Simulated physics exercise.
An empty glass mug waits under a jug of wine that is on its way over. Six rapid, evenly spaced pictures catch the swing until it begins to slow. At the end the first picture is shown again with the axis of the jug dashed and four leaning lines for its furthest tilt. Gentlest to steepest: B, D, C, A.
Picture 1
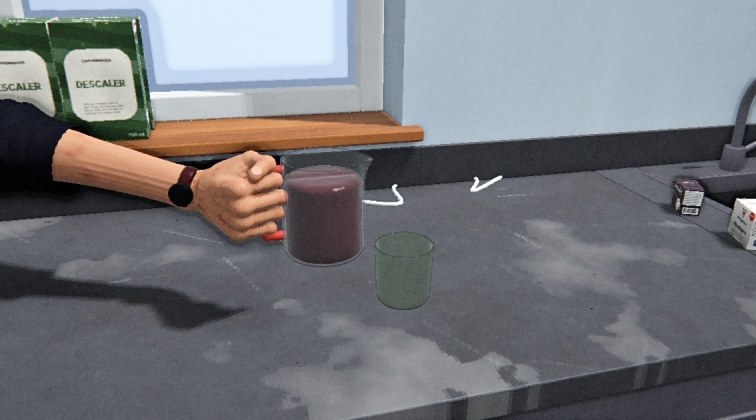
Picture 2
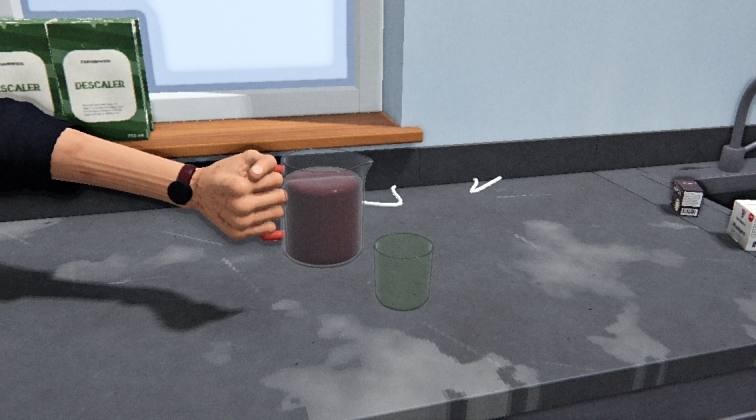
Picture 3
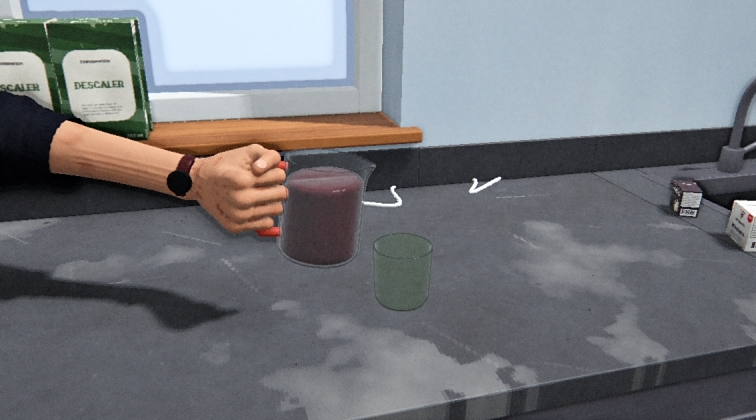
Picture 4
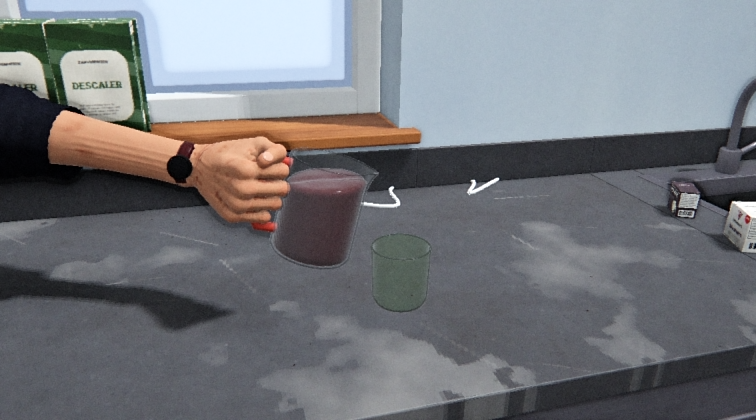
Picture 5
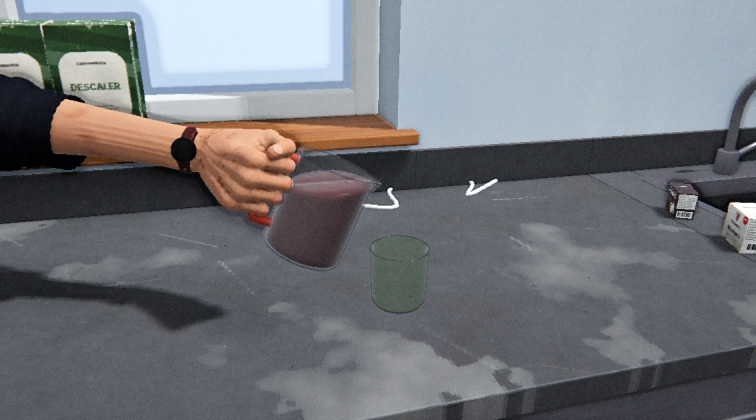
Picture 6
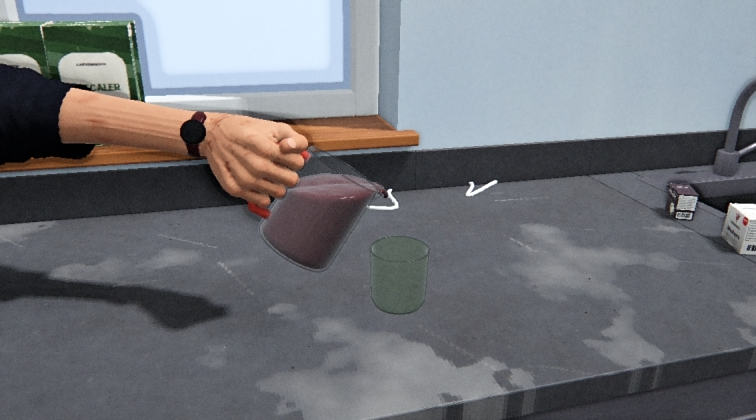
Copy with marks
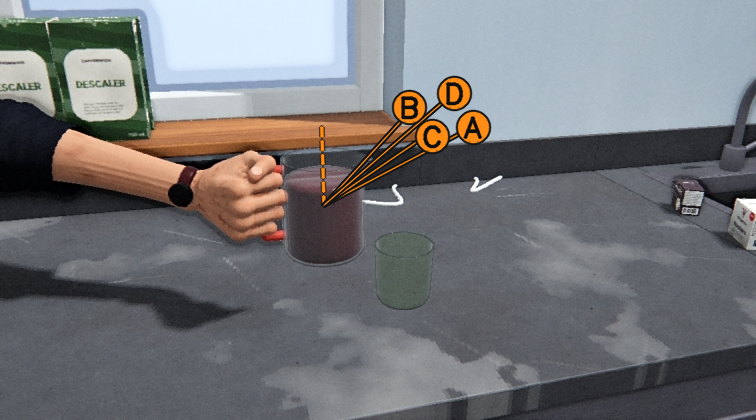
A hand wearing a dark watch held a clear jug of wine upright on a gray counter, then lifted and gradually tilted it rightward beside an empty glass mug, bringing wine to the lip.
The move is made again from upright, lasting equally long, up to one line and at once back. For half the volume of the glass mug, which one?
D works best here.
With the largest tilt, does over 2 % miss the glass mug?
Yes.
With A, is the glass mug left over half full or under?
Over half.
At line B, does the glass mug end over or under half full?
Under half.
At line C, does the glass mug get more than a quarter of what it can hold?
Yes.
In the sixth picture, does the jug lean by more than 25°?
Yes, it does.
On the marked copy, A at (457, 134); B at (399, 122); C at (415, 142); D at (440, 104).
With A, the glass mug ends with about 80 % of what it can hold; 9 % of the wine is spilt.
With B, the glass mug ends with about 31 % of what it can hold.
With C, the glass mug ends with about 71 % of what it can hold.
With D, the glass mug ends with about 49 % of what it can hold.
